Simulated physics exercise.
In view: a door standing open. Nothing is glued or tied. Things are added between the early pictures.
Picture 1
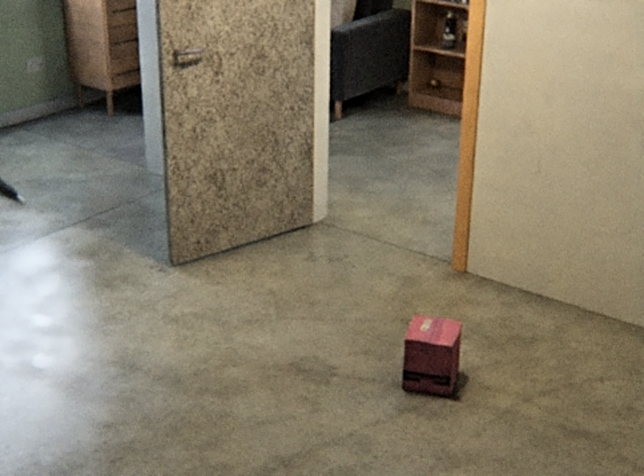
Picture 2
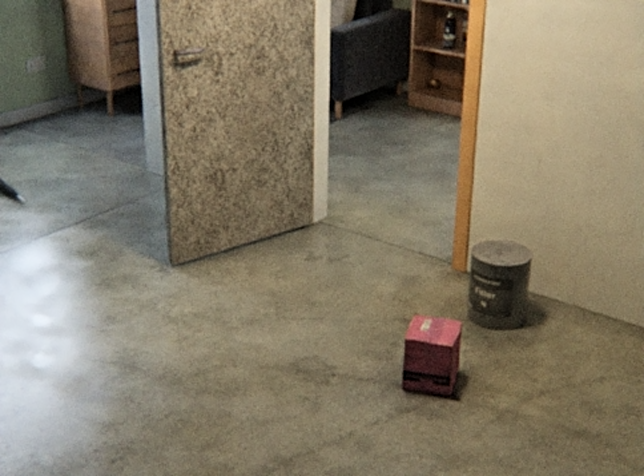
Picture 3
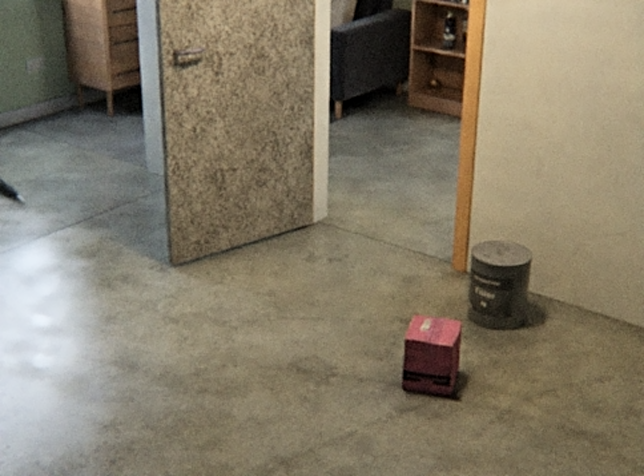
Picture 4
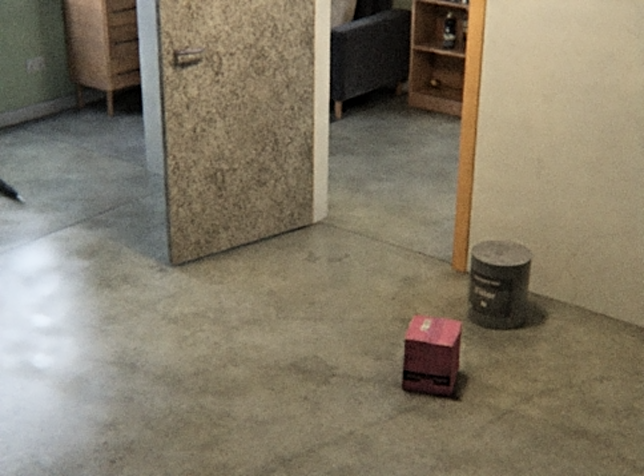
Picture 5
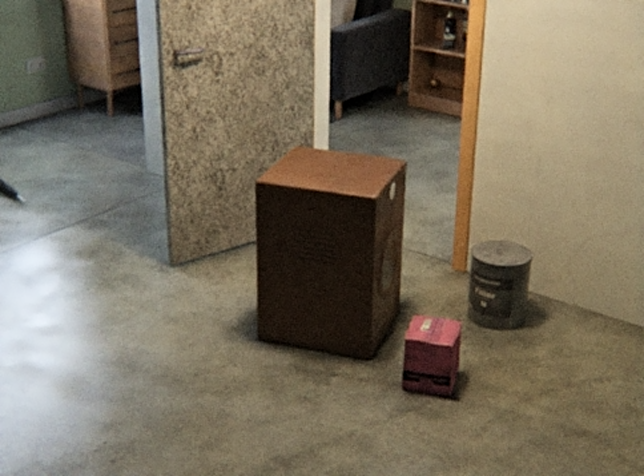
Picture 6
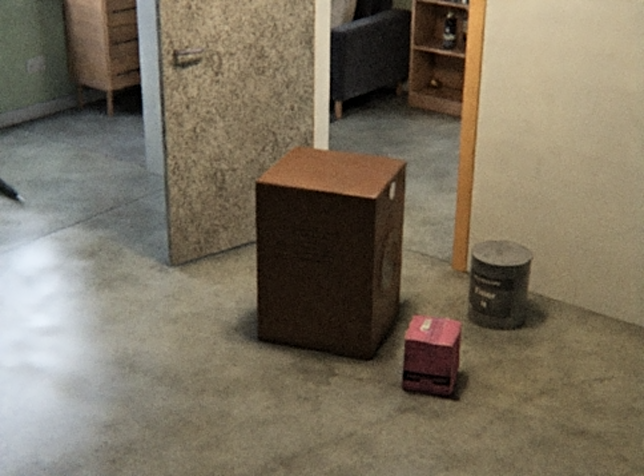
In a room with a concrete floor and a wide-open door, a small pink parcel sat alone until a grey pail appeared behind it, then a big brown box-shaped appliance; nothing else moved.
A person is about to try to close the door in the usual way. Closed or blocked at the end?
The door stops short.
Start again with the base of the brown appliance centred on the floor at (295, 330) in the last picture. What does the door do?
Then it closes.
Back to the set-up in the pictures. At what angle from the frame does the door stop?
Some 60° open.
Then, 0.50 s later than the last frame, door 91° open.
Then, 0.70 s later than the last frame, door 80° open.
Then, 1.00 s later than the last frame, door 61° open.
When it is over, door 59° open; all 3 as before. End places, in pixels of the last picture, brown appliance near (333, 250).
